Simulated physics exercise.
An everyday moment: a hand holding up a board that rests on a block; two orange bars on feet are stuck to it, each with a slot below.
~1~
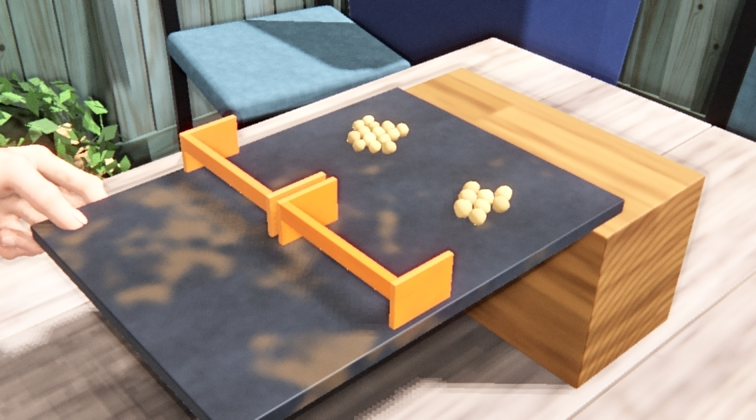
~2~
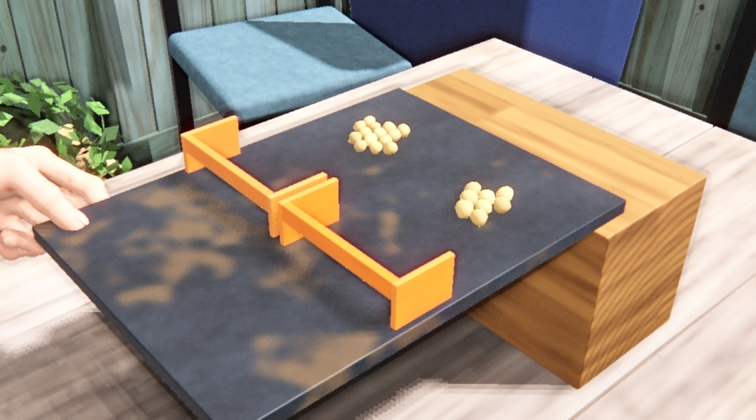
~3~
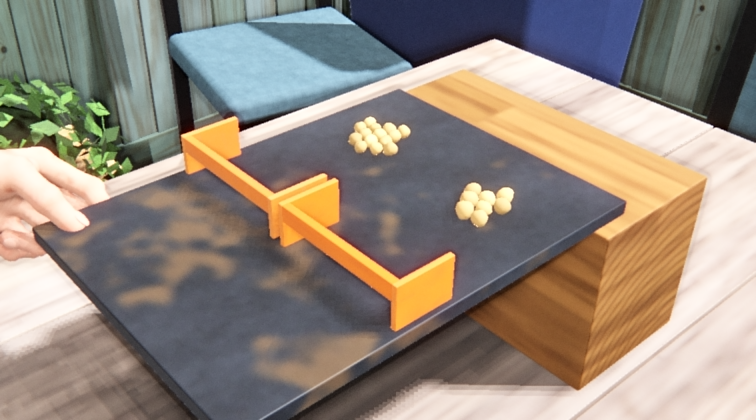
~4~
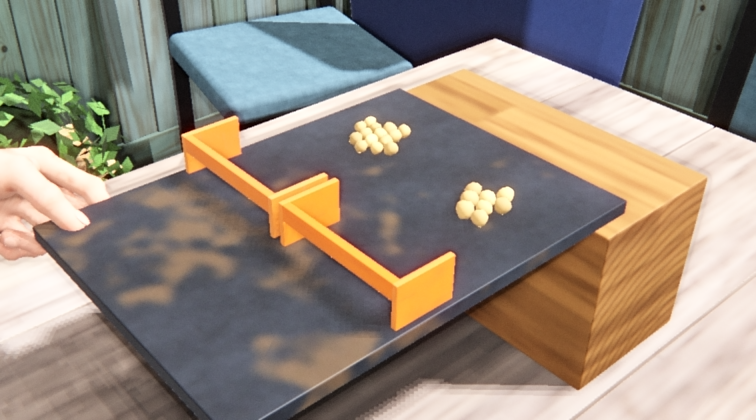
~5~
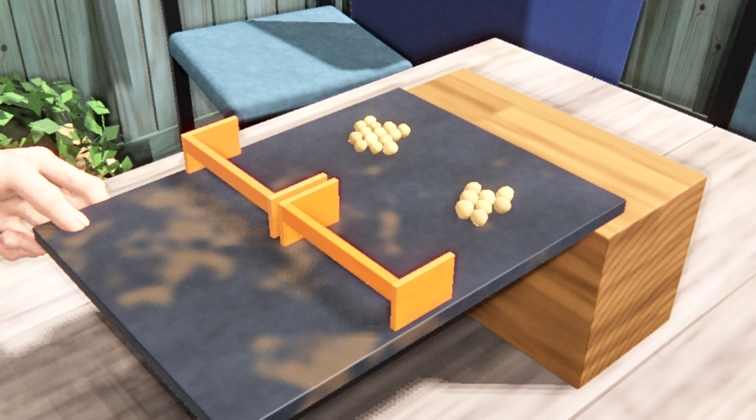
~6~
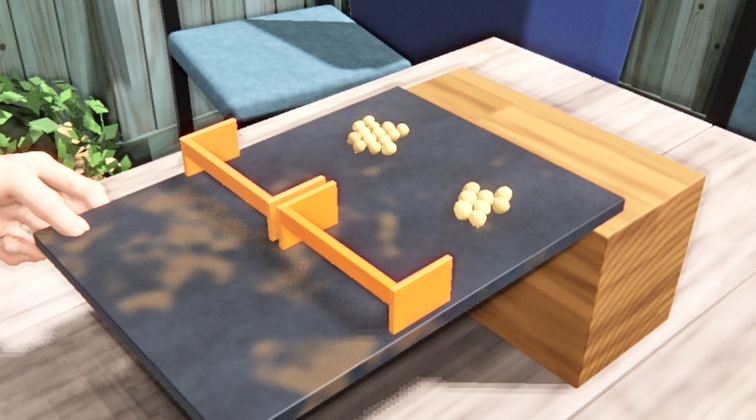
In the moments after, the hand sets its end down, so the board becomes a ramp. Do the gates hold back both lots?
Nearer batch: It rolls on past the gate. Farther batch: It rolls on past the gate.
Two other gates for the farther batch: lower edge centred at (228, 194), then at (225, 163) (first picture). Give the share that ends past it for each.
In turn 0 and 100 in a hundred.
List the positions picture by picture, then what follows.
The first frame shows held end of the board, level; block (513, 212), nearly half as high as the board is long; nearer batch (481, 207), a few dried chickpeas; farther batch (378, 134), a few dried chickpeas; nearer gate (336, 248), its slot higher than a piece; farther gate (226, 171), its slot higher than a piece.
The second frame shows held end of the board, level; farther batch (379, 134).
The third frame shows held end of the board, level; nearer batch (483, 208).
The fourth frame shows held end of the board, level; farther batch (380, 135).
The fifth frame shows held end of the board, level; nearer batch (483, 208).
The sixth frame shows held end of the board, down by 1°; block (514, 212); nearer batch (482, 208), not moving; farther batch (378, 134), not moving; nearer gate (335, 253); farther gate (226, 175).
Then, 0.51 s later than the last frame, board sloping at 12°; nearer batch where it was; farther batch where it was.
Then, 1.06 s later than the last frame, board sloping at 25°; nearer batch every one past its gate; farther batch every one past its gate.
Then, 1.71 s later than the last frame, board resting at 30°; nearer batch every one past its gate; farther batch every one past its gate.
When it is over, board resting at 30°; nearer batch every one past its gate; farther batch every one past its gate.
